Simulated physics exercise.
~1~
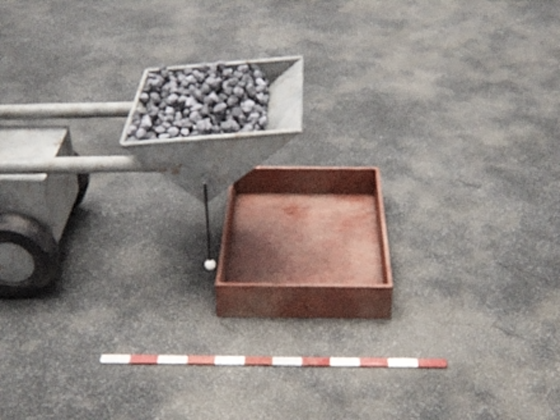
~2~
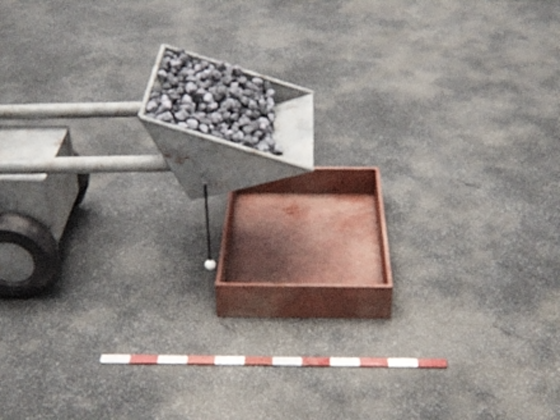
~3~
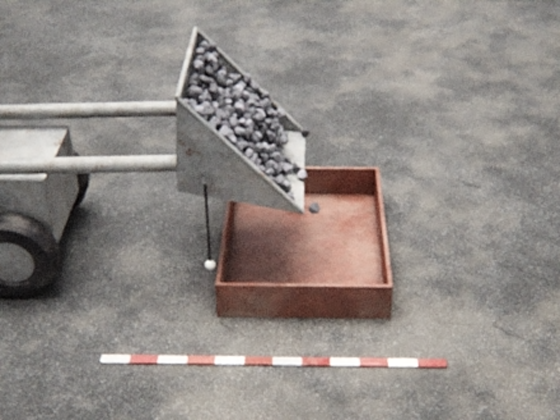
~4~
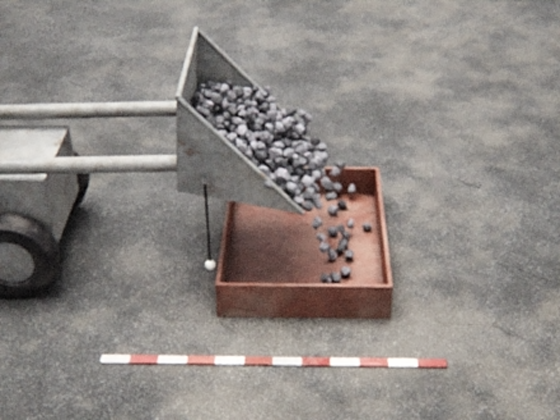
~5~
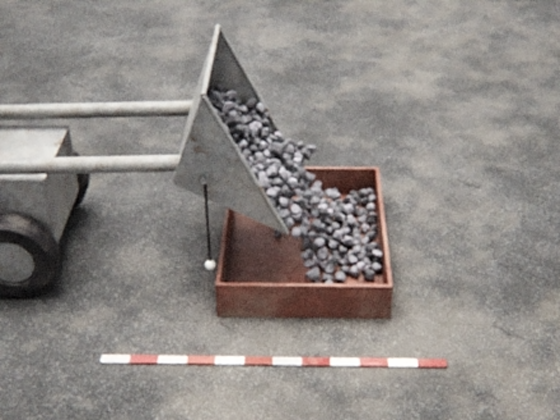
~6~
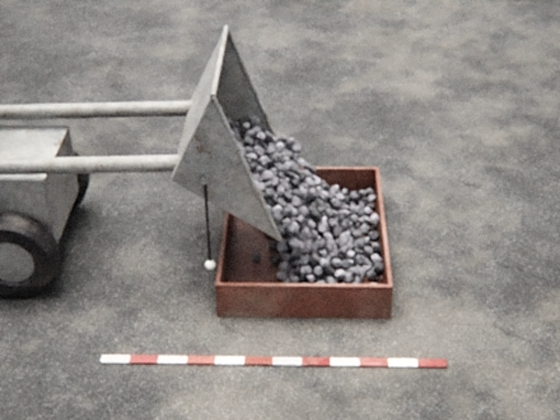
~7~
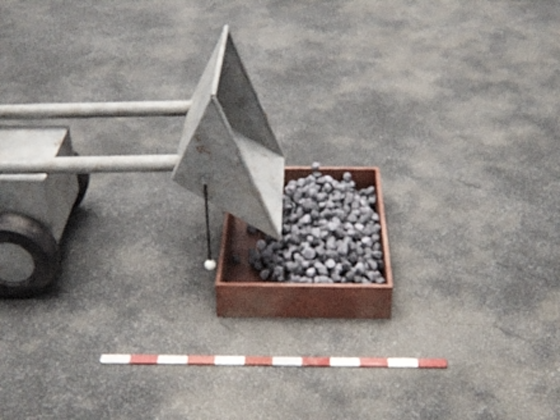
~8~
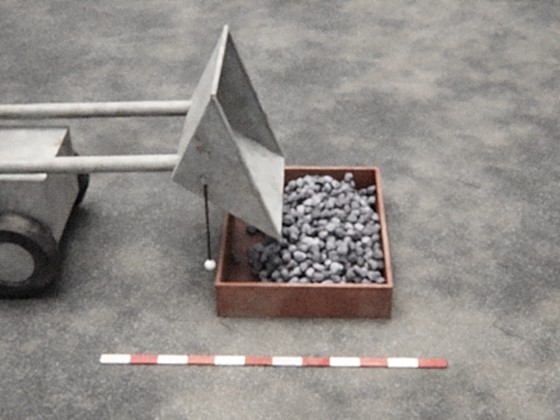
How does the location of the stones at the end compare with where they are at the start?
At the start the stones are up in the loader's bucket, and at the end they lie lower and further right, in the reddish bin.
